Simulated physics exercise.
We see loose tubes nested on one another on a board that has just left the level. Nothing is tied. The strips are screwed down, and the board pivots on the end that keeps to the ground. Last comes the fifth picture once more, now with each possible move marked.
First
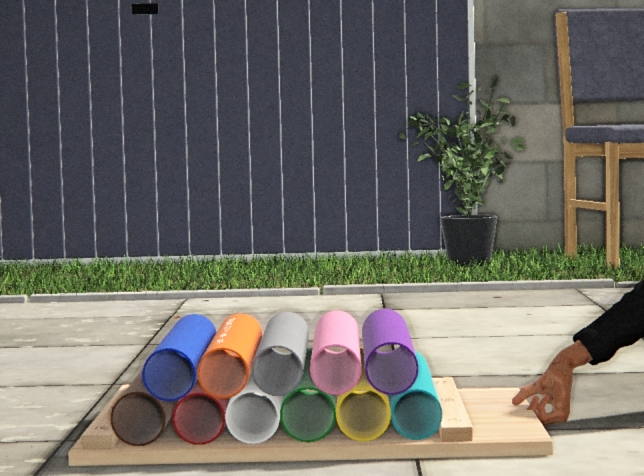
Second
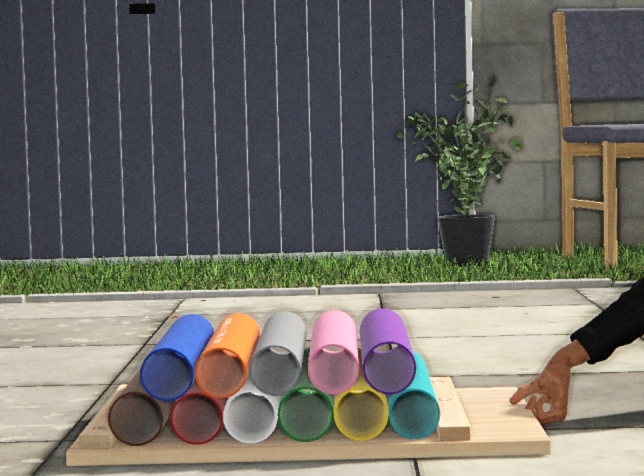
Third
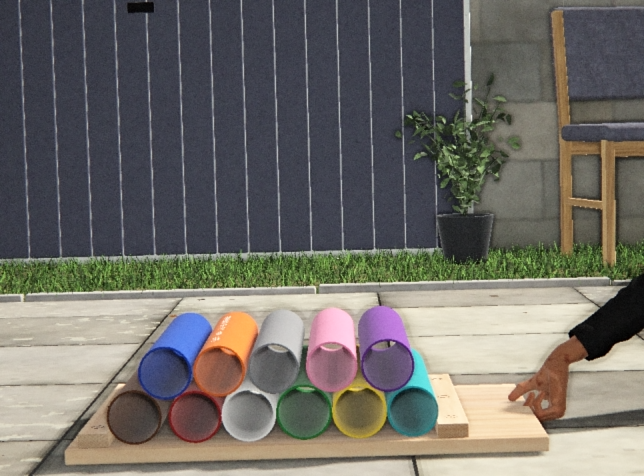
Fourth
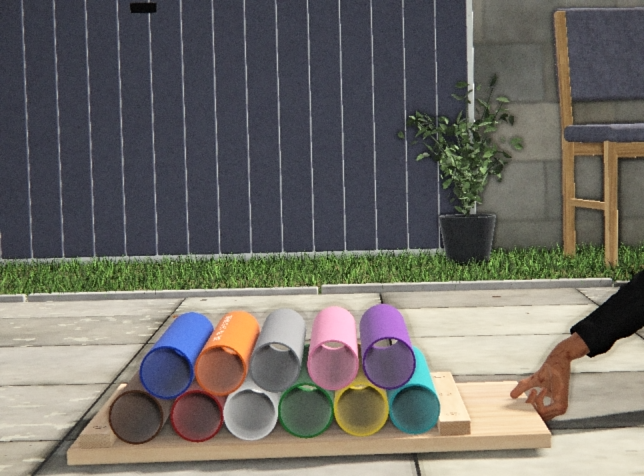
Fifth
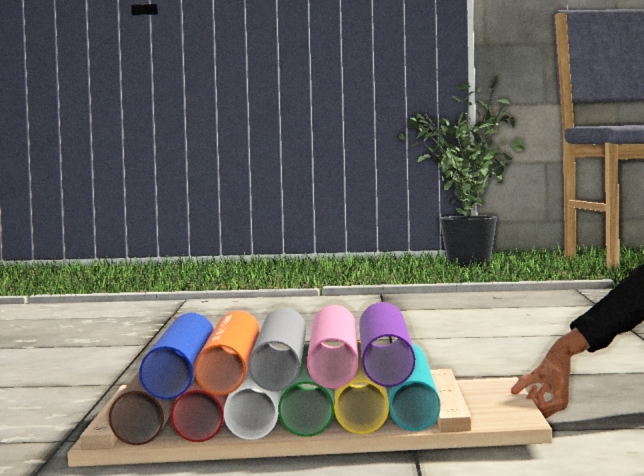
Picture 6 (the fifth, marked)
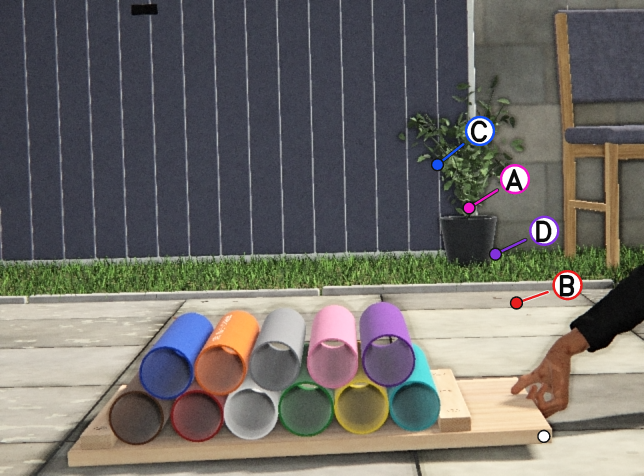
On a paved patio beside a strip of grass, a hand held the right end of a wooden board stacked with two rows of colourful tubes, and nothing moved apart from a very slight shift.
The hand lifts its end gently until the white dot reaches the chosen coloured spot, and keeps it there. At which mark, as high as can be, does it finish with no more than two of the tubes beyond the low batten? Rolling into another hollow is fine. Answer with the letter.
It can be raised to D.
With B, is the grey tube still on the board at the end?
Yes.
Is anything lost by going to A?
At A: Yes.
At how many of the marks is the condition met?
The number is two.
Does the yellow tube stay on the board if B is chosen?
Yes.
On the copy, A at (469, 208); B at (516, 303); C at (437, 165); D at (496, 254); the white dot at (544, 436).
On D. First, board at 15°.
Then, board at 24°.
Finally, board at 24°, none over the low batten.
By contrast, A three over the low batten (orange, grey, blue); B none over the low batten; C eleven over the low batten.
